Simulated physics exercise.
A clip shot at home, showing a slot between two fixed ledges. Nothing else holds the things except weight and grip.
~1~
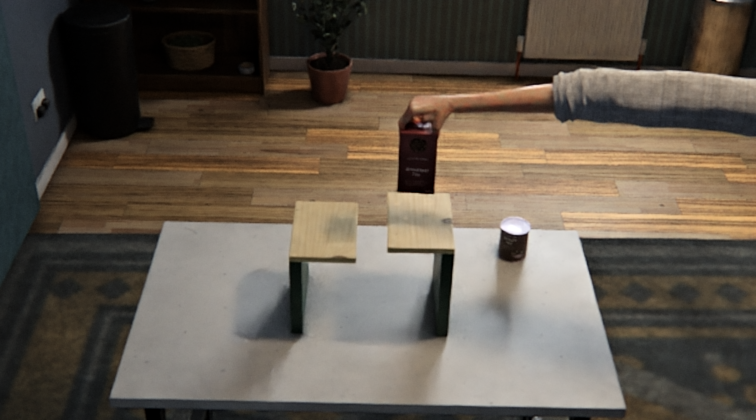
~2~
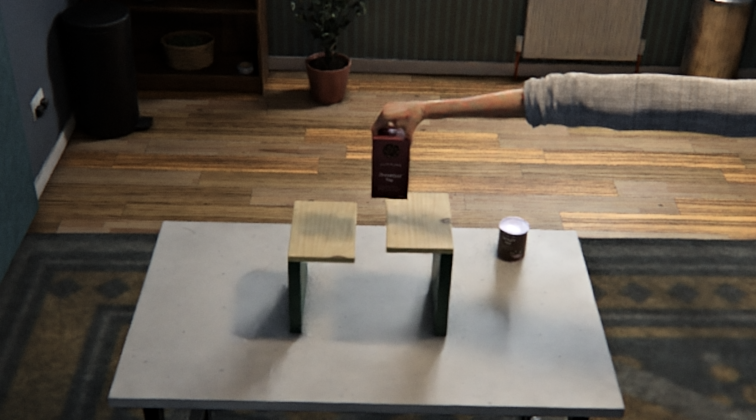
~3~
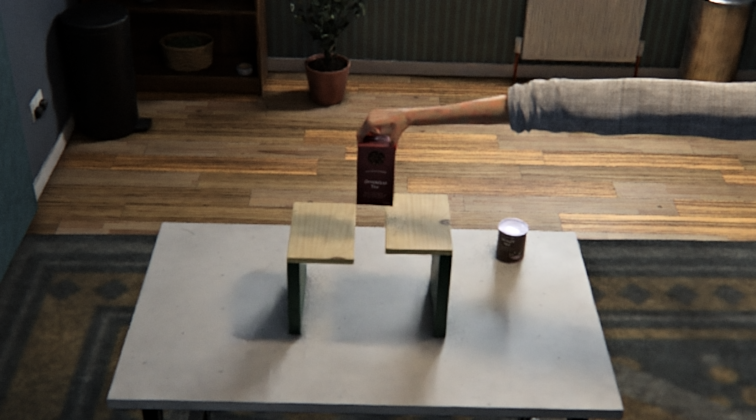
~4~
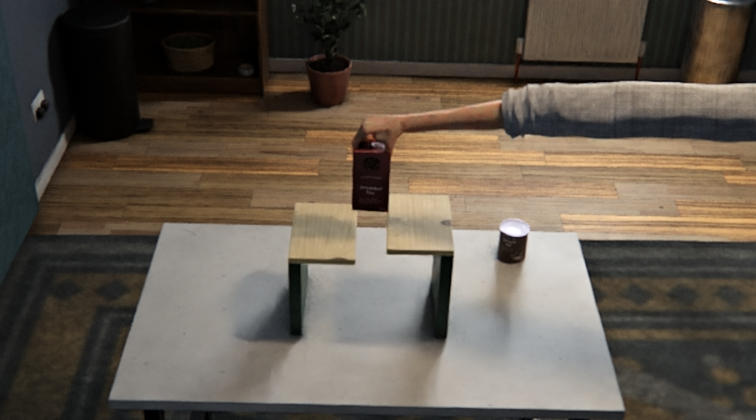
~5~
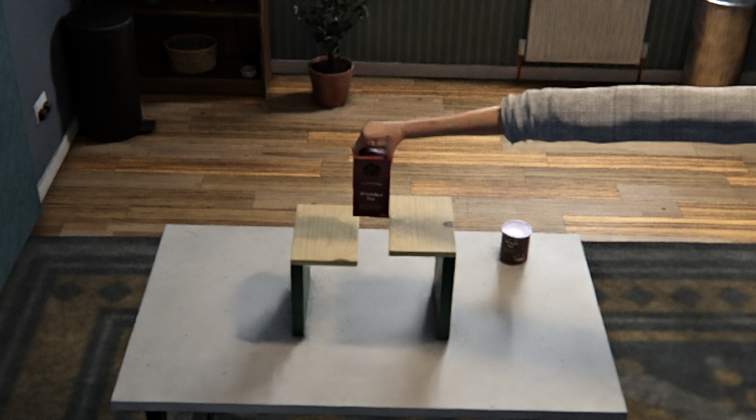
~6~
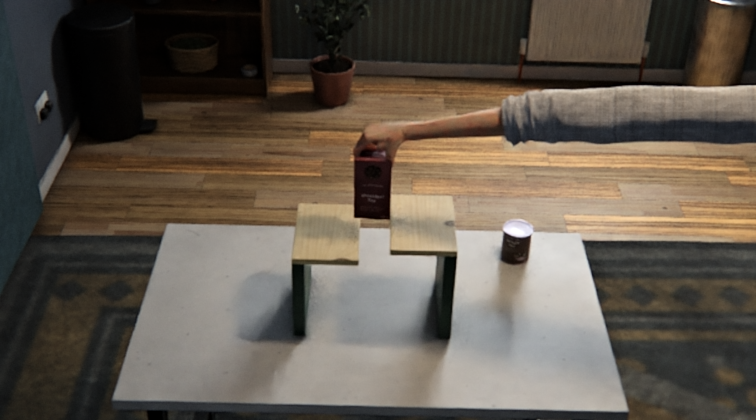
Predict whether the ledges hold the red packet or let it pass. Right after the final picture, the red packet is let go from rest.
Oh, it is stranded at the gap.
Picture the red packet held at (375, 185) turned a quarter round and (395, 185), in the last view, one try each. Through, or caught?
First try it falls clear through; second try it gets held up.
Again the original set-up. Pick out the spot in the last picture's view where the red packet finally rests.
Roughly (318, 211).
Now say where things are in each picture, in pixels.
The first picture shows being brought over the gap; red packet (417, 159); brown tin (514, 240).
The second picture shows being brought over the gap; red packet (391, 164); brown tin (513, 240).
The third picture shows being brought over the gap; red packet (376, 171); brown tin (512, 241).
The fourth picture shows being brought over the gap; red packet (372, 177); brown tin (513, 242).
The fifth picture shows being brought over the gap; red packet (372, 183); brown tin (515, 243).
The sixth picture shows poised above the slot; red packet (373, 185); brown tin (516, 243).
Then, 0.30 s after the last picture, red packet tipped 33° from how it was near (354, 198).
Then, 0.50 s after the last picture, red packet on its side near (319, 209).
At rest, tipped over on the stand or table, red packet; brown tin in place. Seen from the same camera at the end, red packet near (318, 211). The packet is caught.
